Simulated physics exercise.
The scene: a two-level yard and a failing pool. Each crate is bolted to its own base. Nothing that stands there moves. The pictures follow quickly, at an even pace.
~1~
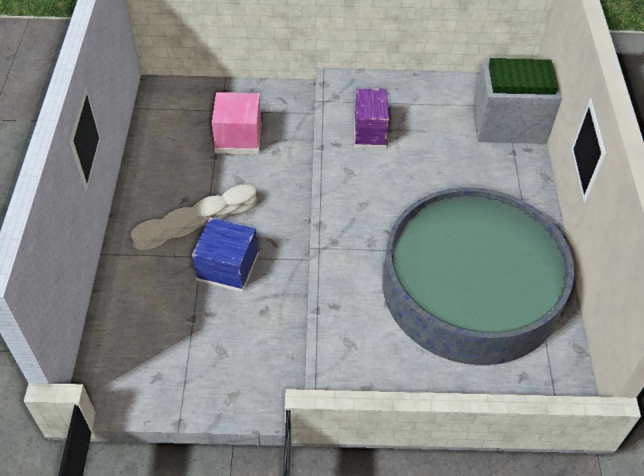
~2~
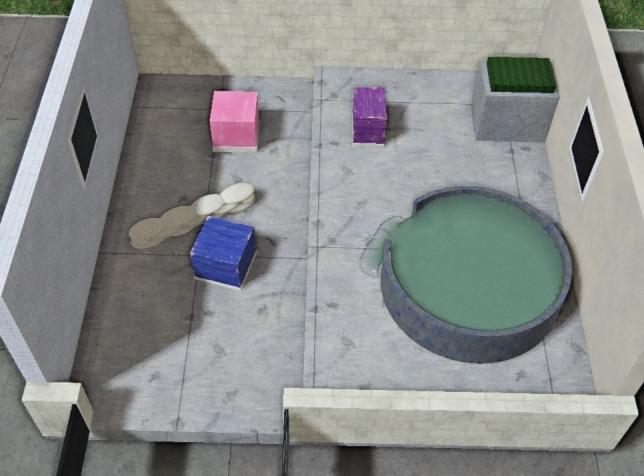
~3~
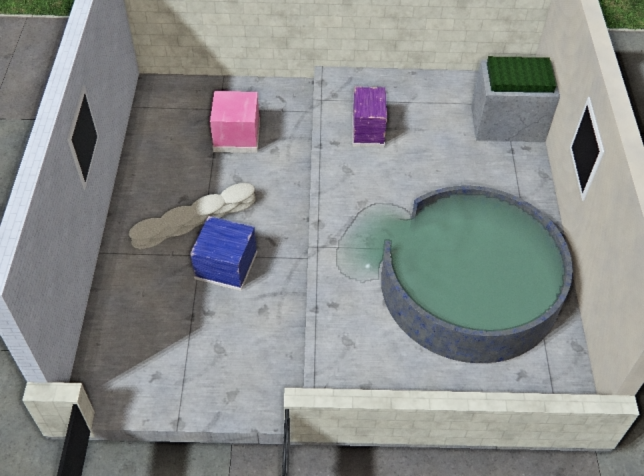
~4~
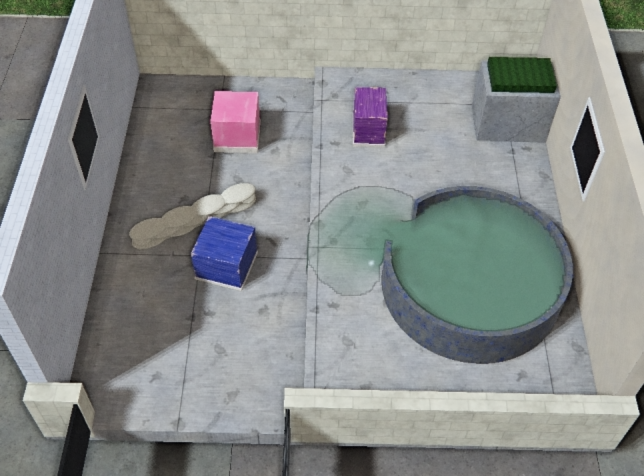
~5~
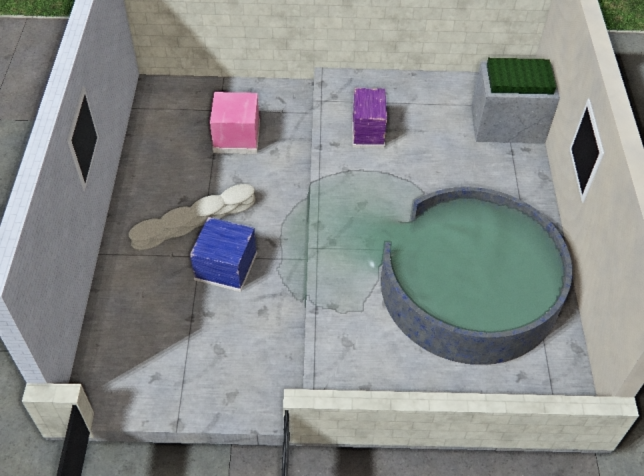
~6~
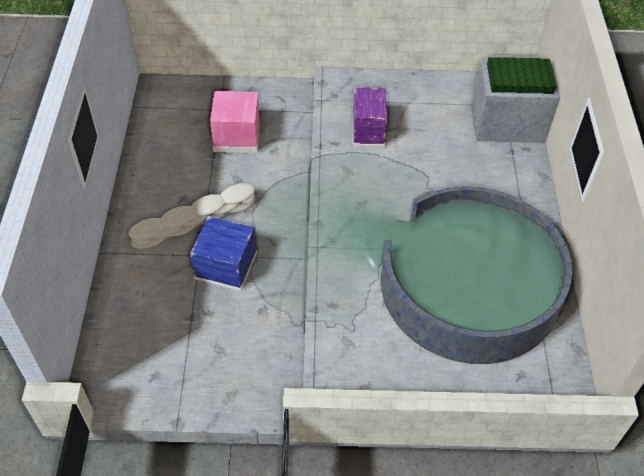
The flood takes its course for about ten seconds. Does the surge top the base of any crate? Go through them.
The purple crate gets wet; the pink crate gets wet; the blue crate gets wet.
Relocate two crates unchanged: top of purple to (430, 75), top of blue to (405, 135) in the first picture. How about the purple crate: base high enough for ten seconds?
In short: The purple crate keeps dry.
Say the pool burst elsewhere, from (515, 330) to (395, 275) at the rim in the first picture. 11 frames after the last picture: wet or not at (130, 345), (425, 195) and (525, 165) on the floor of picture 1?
One after the other: Covered, dry, no water.
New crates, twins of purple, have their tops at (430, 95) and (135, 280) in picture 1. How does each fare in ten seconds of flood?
As listed: Is safe, is soaked.
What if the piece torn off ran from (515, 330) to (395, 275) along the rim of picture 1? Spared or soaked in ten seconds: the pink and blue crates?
The pink crate keeps dry; the blue crate is wetted.
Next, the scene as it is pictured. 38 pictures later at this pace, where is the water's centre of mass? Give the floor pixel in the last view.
At about (322, 222).
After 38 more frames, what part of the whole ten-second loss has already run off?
Roughly 40 per cent.
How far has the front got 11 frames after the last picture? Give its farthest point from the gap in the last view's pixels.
Near (131, 117).
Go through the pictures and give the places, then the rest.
The first picture shows the round tank at (478, 261) is whole and still.
In the second picture, the front is at (368, 269), out from the gap at (397, 240).
In the third picture, water pours out at (397, 242) and has run to (342, 261).
In the fourth picture, the front is at (318, 224), out from the gap at (397, 243).
In the fifth picture, water pours out at (397, 243) and has run to (310, 187).
In the sixth picture, water pours out at (397, 242) and has run to (267, 196).
A moment on, water covers 25 % of the floor; the purple crate water round its plinth, the pink crate water round its plinth, the blue crate water round its plinth.
Next, water covers 40 % of the floor; the purple crate water round its plinth, the pink crate water round its plinth, the blue crate water round its plinth.
Then, water covers 60 % of the floor; the purple crate water round its plinth, the pink crate water round its plinth, the blue crate water round its plinth.
Later, water covers 60 % of the floor; the purple crate water round its plinth, the pink crate water round its plinth, the blue crate water round its plinth.
In the end, water covers 70 % of the floor; the purple crate was topped, the pink crate was topped, the blue crate was topped.
